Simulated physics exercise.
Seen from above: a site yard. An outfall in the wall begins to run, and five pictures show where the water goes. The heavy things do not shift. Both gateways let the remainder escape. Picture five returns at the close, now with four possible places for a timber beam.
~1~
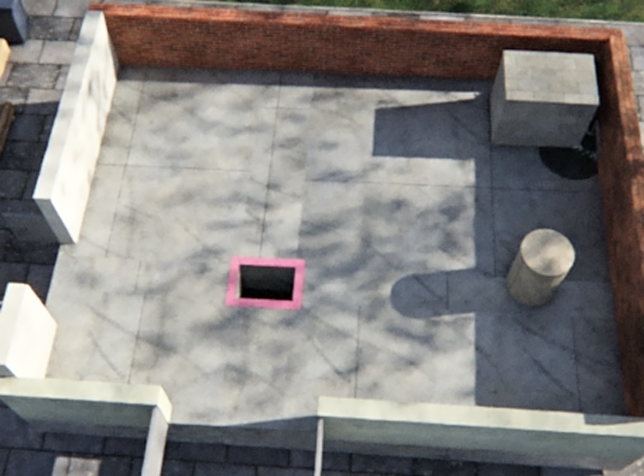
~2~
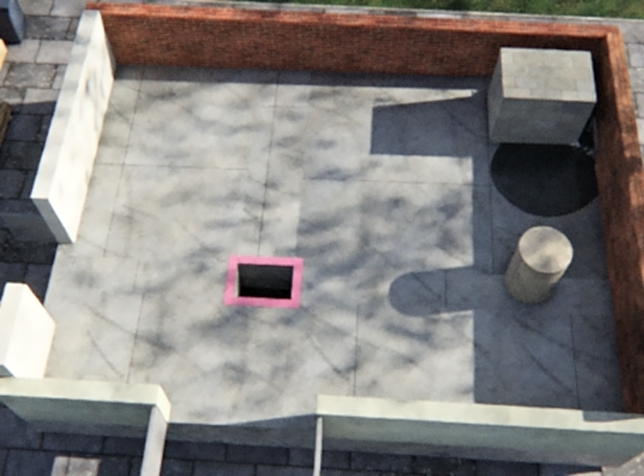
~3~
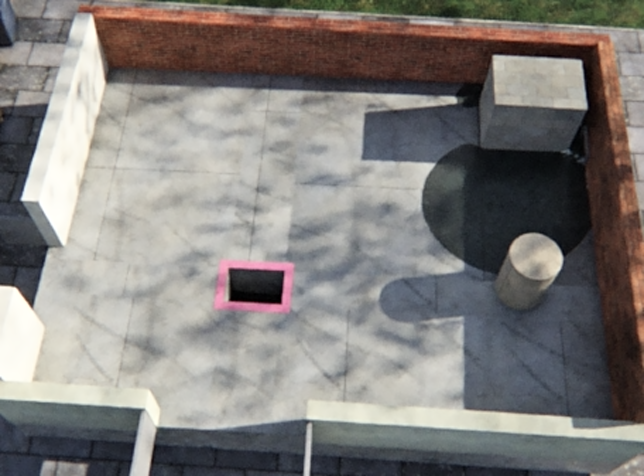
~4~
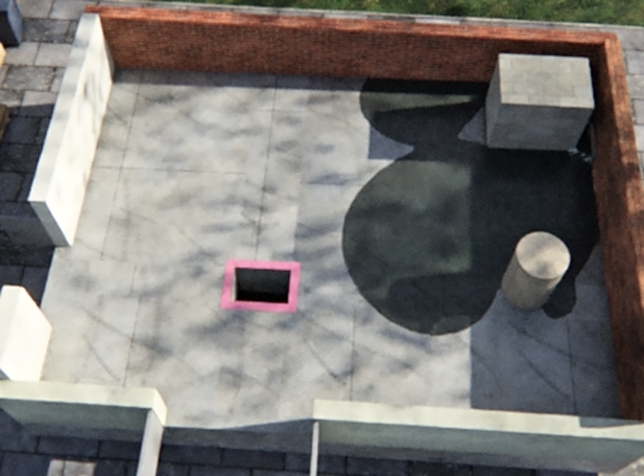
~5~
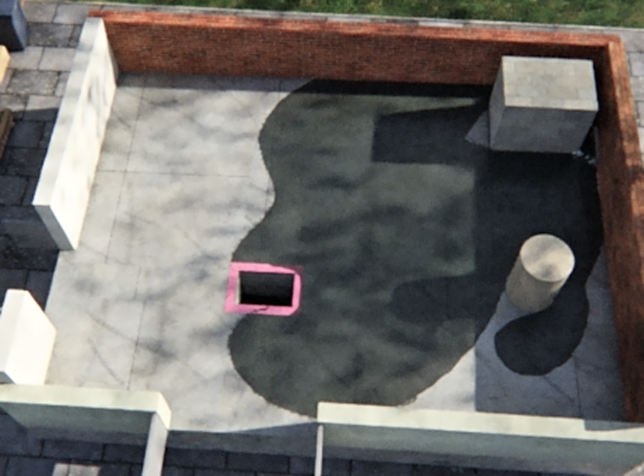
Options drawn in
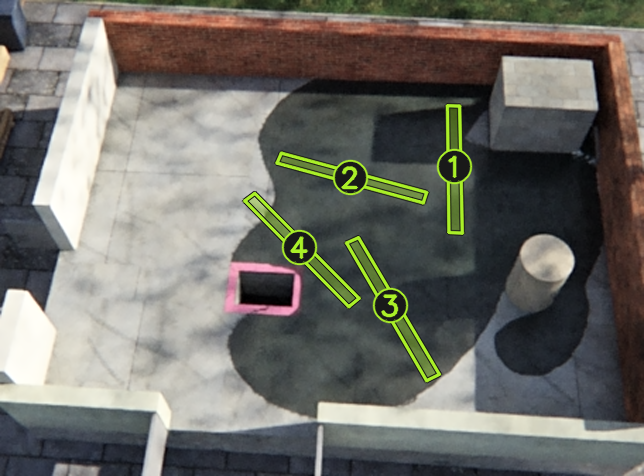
Dark water spread from beside the concrete block in the upper right corner of a walled yard, flowed around a round pillar, then crept left across the pale ground and reached the pink-edged pit.
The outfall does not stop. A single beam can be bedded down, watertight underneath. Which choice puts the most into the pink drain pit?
2.
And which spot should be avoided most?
That is spot 4.
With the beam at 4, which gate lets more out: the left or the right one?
The left one.
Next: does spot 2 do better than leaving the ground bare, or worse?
Spot 2 is worse.
In lime, 1 from (455, 232) to (453, 105); 2 from (279, 158) to (424, 197); 3 from (352, 240) to (433, 377); 4 from (249, 197) to (353, 302).
With 1, about 12 % of the stream goes into the pink drain pit, about 87 % out by the gates.
With 2, about 18 % of the stream goes into the pink drain pit, about 80 % out by the gates.
With 3, about 9 % of the stream goes into the pink drain pit, about 88 % out by the gates.
With 4, next to none of the stream goes into the pink drain pit, about 97 % out by the gates.
